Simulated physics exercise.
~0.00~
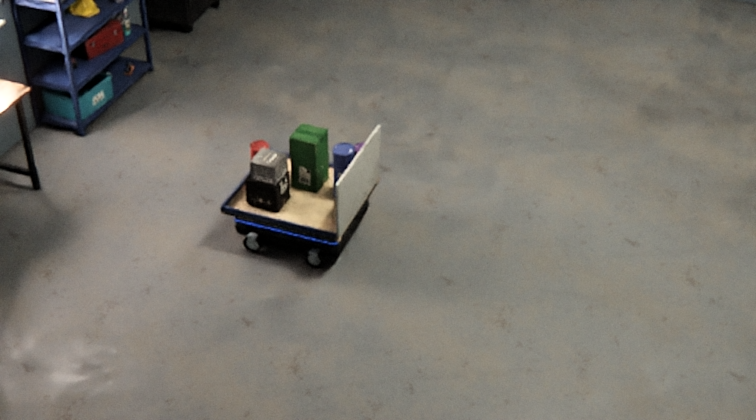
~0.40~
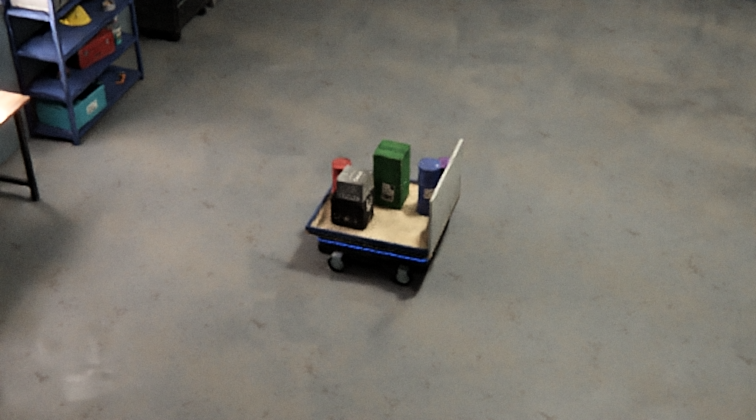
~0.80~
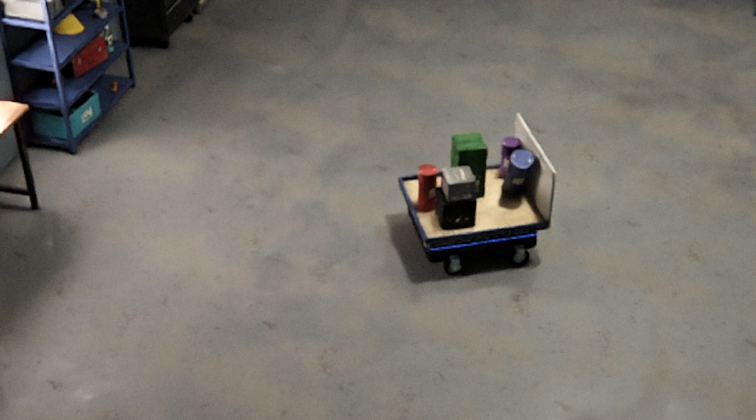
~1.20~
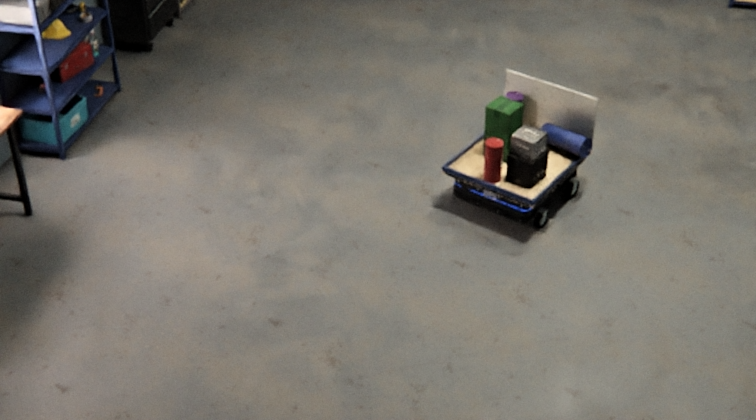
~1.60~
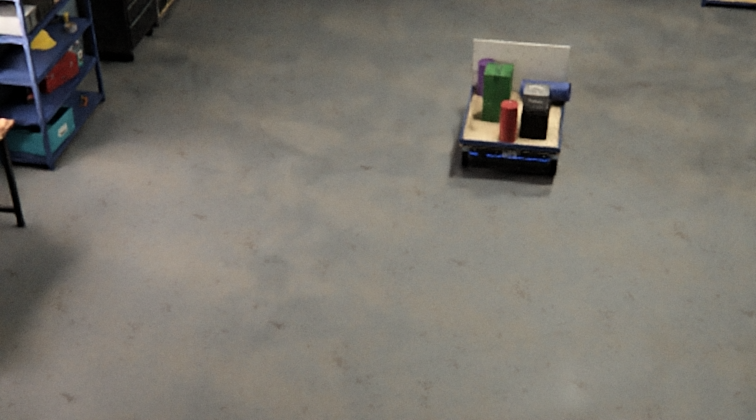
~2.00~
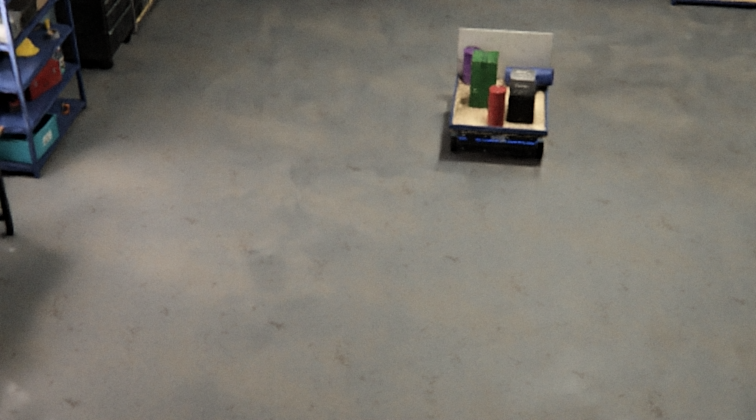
A workshop with a bare grey floor is seen from above, with a blue shelf unit and the edge of a table at the left. A low flat cart with a pale upright board on one side carries a green box, a grey box on a black one, and red, blue and purple canisters. The cart rolls to the right, then turns away from the viewer. As it turns, the blue canister leans and topples onto its side by the board. The cart moves up the floor and ends near the top, the blue canister lying down and the other items standing.
